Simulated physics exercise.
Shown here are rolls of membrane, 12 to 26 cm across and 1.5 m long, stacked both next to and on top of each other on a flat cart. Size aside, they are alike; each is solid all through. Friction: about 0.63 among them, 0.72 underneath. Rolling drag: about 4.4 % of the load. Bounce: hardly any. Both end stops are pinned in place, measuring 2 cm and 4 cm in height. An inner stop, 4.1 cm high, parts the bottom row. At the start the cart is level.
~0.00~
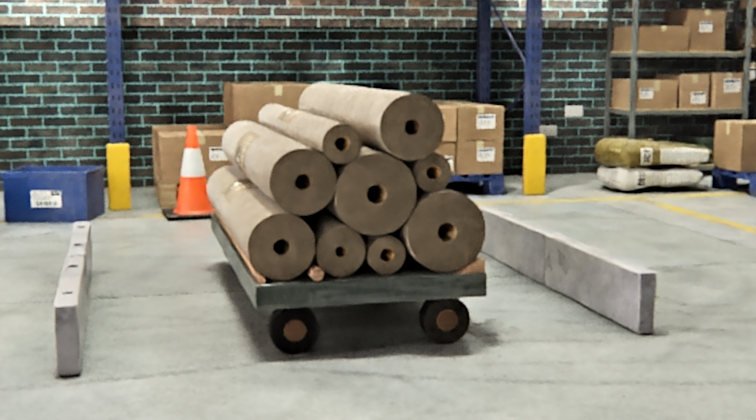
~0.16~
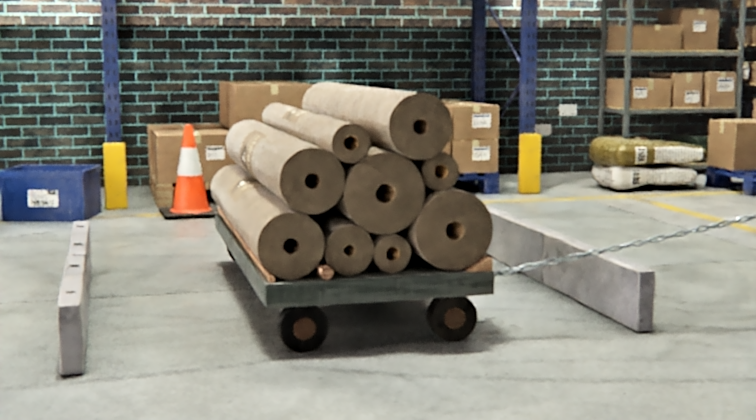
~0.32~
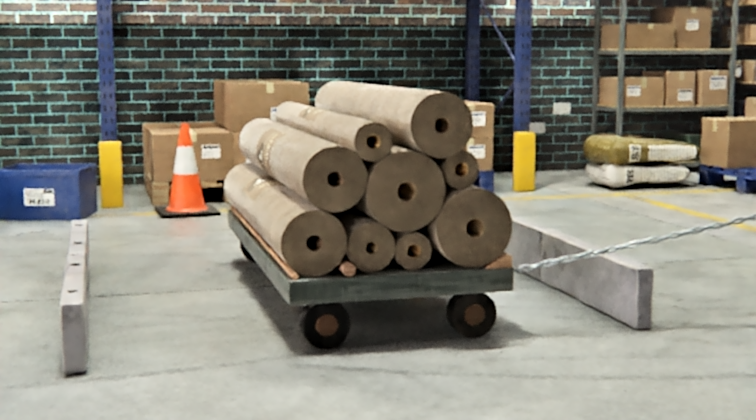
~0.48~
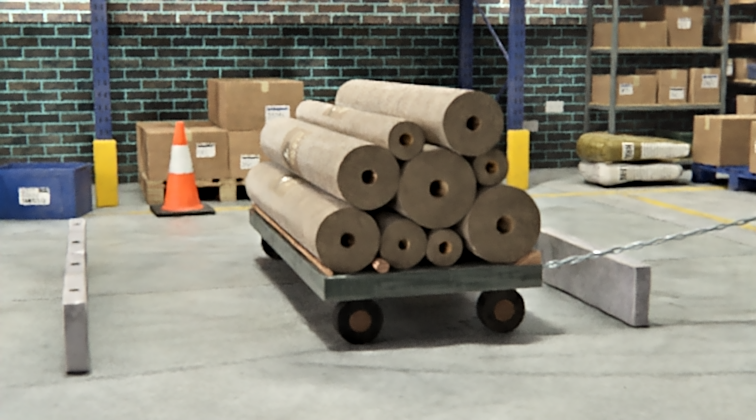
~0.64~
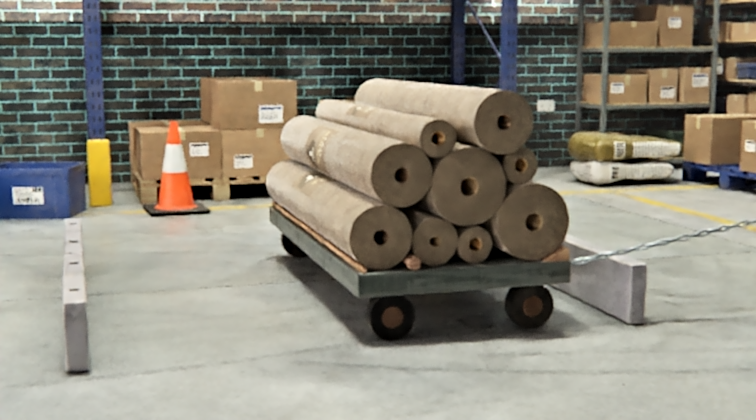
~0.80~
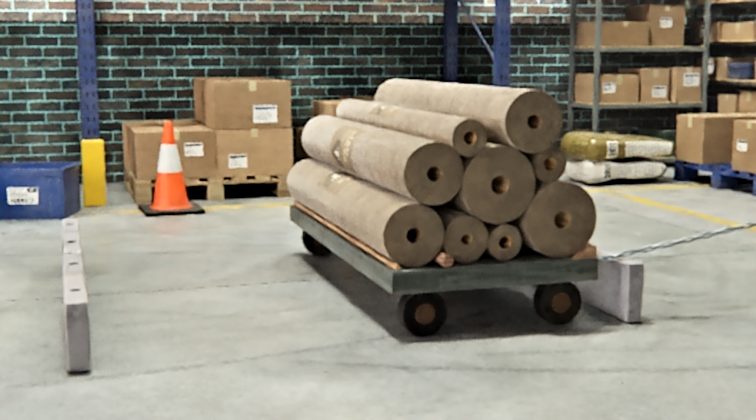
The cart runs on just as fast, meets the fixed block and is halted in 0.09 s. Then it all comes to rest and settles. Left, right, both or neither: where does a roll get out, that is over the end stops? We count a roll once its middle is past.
Right, in short.
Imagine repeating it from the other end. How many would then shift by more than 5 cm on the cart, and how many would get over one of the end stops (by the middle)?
In that case the tally is 0 shifting and 0 getting out.
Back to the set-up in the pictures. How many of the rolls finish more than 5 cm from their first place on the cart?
A total of 2.
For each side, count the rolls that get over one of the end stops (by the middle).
On the left 0, on the right 2.
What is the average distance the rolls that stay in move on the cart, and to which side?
Mean shift: Approx. 0 cm, rightward.
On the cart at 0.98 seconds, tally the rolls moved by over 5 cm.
Count at that time: 0.
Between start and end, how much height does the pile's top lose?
I'd put it at some 10 cm lower than at the start.
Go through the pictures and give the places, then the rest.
In the first frame, 9 rolls, 4 on the base, highest (413, 127); left round bar (2 cm) (262, 278); right chock (4 cm) (483, 260); inner round bar (4.1 cm) (318, 268); blocks (66, 301) and (644, 269).
In the second frame, cart 2.2 cm to the right; stops (272, 277) and (490, 259); pile unchanged.
In the third frame, cart 9 cm to the right; stops (296, 274) and (510, 256); pile unchanged.
In the fourth frame, cart 20 cm to the right; stops (330, 271) and (539, 252); pile unchanged.
In the fifth frame, cart 31 cm to the right; stops (364, 267) and (567, 249); pile unchanged; bottom ones (381, 238) (435, 242) (475, 245) (534, 222).
In the sixth frame, cart 42 cm to the right; stops (398, 265) and (595, 246); pile unchanged.
After 0.98 s, cart 51 cm along; 0 now displaced over 5 cm; not one over the end stops; the one last seen at (550, 164) 2.4 cm right (moves measured on the cart).
After 1.21 s, cart 51 cm along; 1 now displaced over 5 cm; not one over the end stops; the one last seen at (550, 164) 10 cm right.
After 1.92 s, cart 51 cm along; 2 now displaced over 5 cm; 2 over the right chock; the one last seen at (550, 164) 51 cm right and 49 cm down.
At rest by 2.7 s, 2 moved over 5 cm; 2 over the right chock; the one last seen at (550, 164) 54 cm right and 49 cm down; top of the pile 48 cm high, from 57 cm.
